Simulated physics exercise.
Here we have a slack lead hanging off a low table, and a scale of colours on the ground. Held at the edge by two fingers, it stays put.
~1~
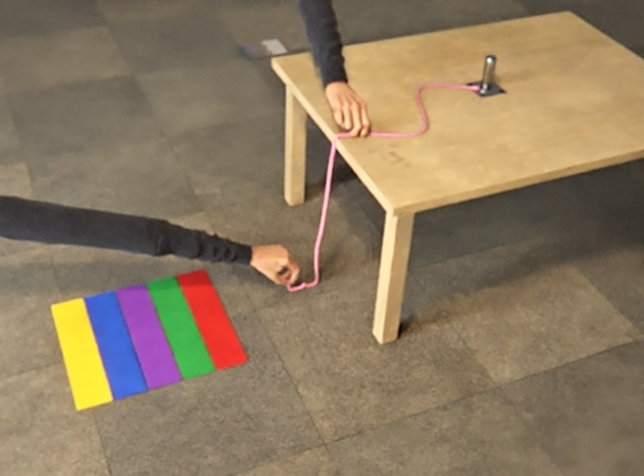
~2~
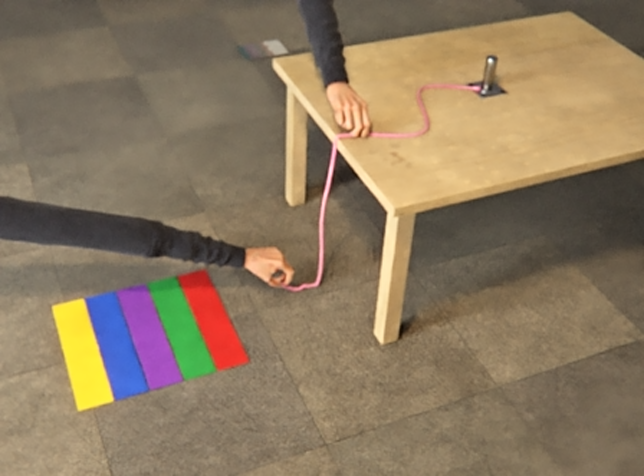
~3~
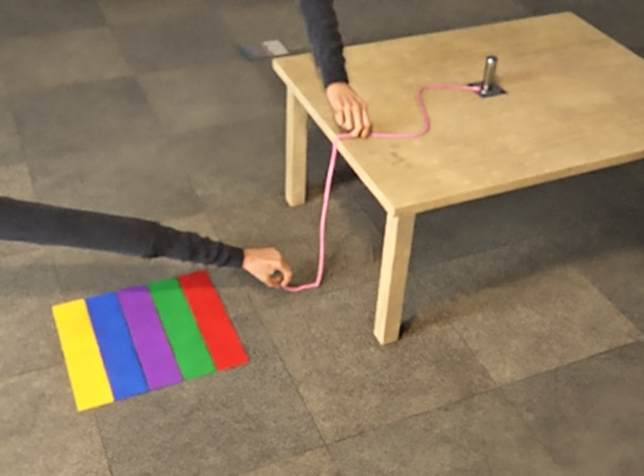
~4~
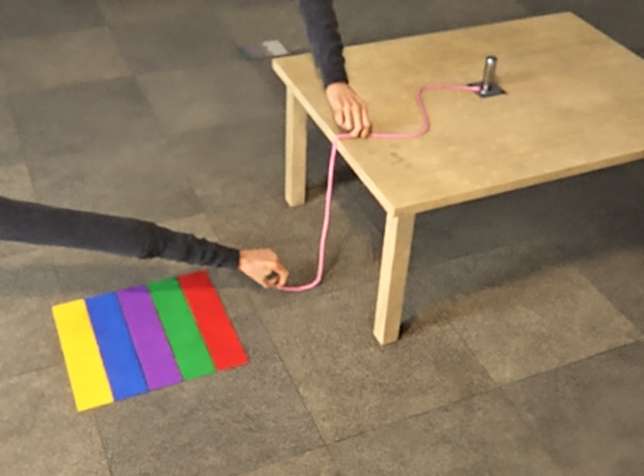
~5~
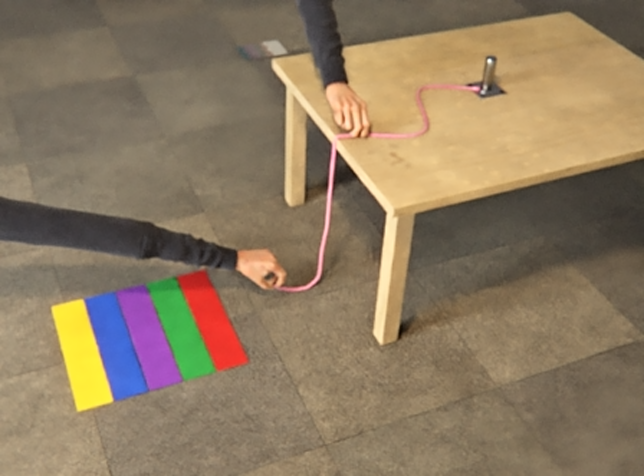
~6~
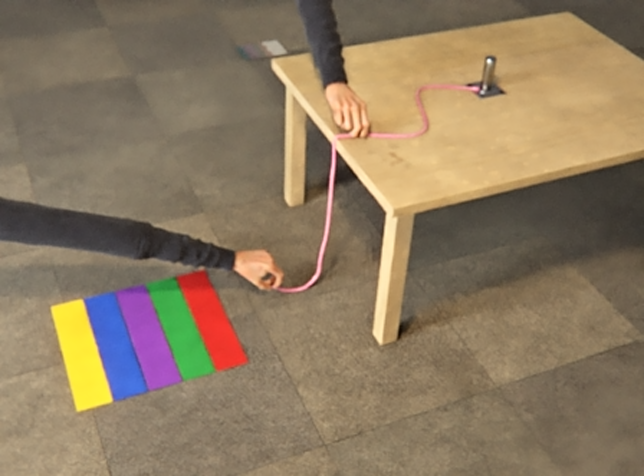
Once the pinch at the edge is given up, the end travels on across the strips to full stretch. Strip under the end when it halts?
Blue strip.
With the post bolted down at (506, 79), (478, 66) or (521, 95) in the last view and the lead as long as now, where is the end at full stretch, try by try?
In order, the pixels are (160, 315), (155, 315) and (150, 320).
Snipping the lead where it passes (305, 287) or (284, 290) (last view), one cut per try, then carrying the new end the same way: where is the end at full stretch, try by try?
It would be at (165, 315) in the first case and at (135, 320) in the second.
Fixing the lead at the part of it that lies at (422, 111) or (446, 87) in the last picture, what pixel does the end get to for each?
Estimates in sequence: (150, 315) then (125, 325).
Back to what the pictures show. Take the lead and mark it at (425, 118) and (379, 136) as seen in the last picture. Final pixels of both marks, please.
I'd put the first at about (384, 119) and the other at about (323, 145).
Soon after, end near (173, 312); over green.
After that, end near (136, 321); over purple.
At the stop, end near (113, 327); over blue. It gets as far as the blue strip.
